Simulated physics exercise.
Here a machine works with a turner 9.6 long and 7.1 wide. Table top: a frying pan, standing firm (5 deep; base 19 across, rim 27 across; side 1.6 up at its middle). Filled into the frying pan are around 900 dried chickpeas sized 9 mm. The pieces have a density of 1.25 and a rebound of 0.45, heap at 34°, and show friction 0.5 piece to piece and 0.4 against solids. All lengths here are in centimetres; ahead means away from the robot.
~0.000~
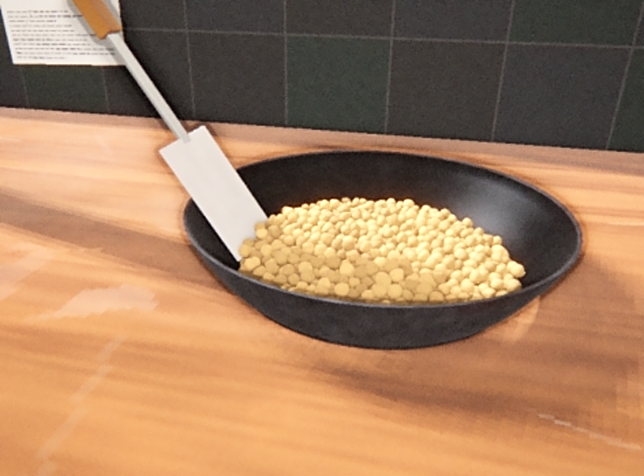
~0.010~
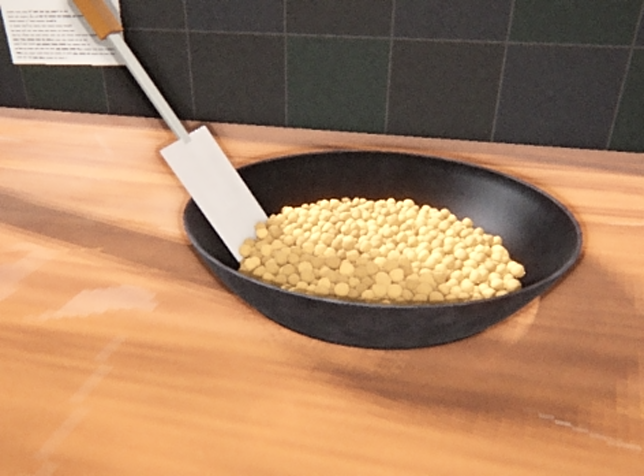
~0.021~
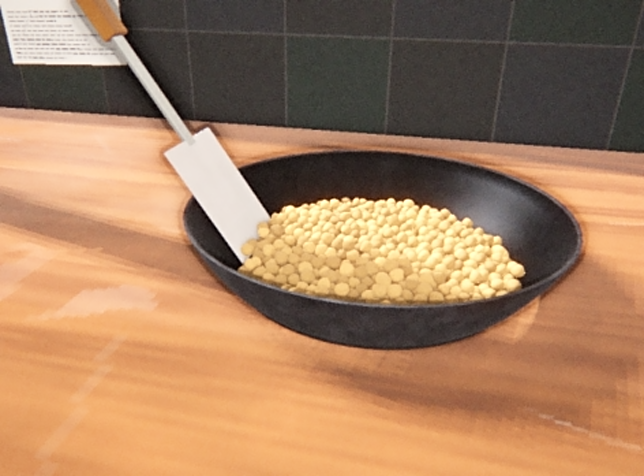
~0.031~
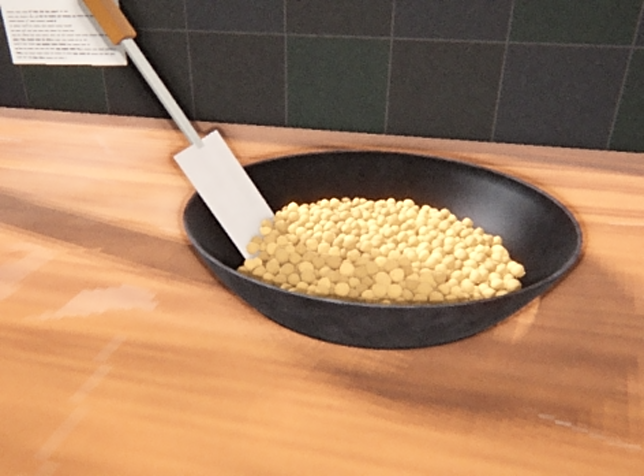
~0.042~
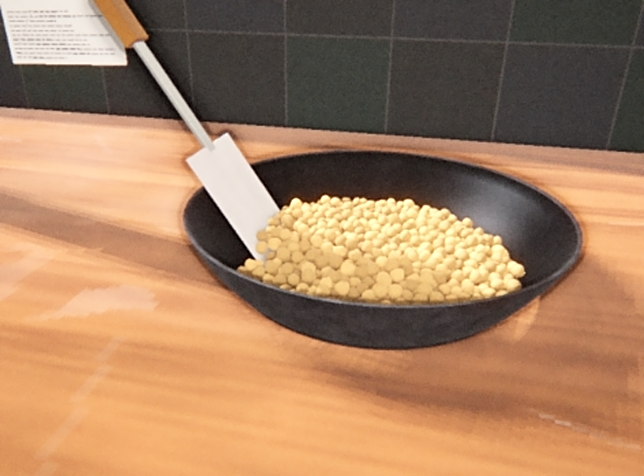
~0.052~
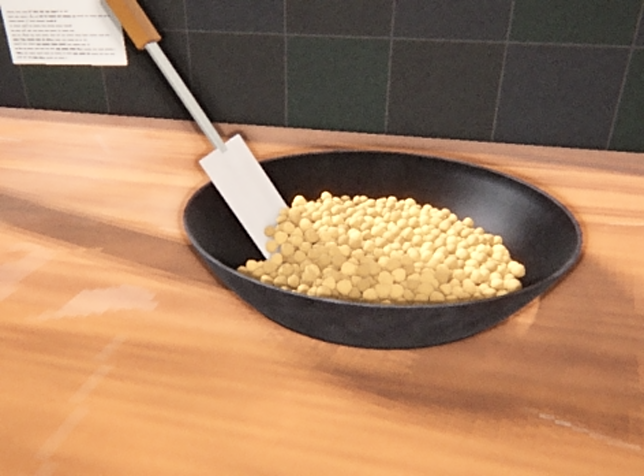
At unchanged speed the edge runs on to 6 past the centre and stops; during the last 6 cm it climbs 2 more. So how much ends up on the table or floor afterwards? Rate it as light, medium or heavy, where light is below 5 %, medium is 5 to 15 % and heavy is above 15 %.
Rating: Light.
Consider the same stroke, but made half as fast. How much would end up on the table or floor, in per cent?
Roughly 0 in a hundred.
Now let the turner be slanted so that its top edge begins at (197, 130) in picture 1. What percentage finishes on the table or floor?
About 0 per cent.
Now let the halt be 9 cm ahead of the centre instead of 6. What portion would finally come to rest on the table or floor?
It would come to roughly 15 percent.
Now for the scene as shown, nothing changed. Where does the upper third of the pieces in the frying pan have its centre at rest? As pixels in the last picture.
Somewhere around (497, 247) in the last picture.
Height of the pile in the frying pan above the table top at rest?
Height at rest: Roughly 5.5 cm.
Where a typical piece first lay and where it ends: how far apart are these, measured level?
Some 3 centimetres.
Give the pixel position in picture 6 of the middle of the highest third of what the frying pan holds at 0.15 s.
Near (410, 236).
After 0.10 s, sloping 56°, highest piece 6 above the table; 900 in the frying pan.
After 0.15 s, sloping 56°, highest piece 7 above the table; 900 in the frying pan.
After 0.37 s, sloping 56°, highest piece 6 above the table; 883 in the frying pan, 9 on the table or floor, 8 on the blade or in flight.
After 1.42 s, sloping 56°, highest piece 5 above the table; 882 in the frying pan, 18 on the table or floor.
In the end, 882 in the frying pan, 18 on the table or floor. That is 2 % on the table or floor.
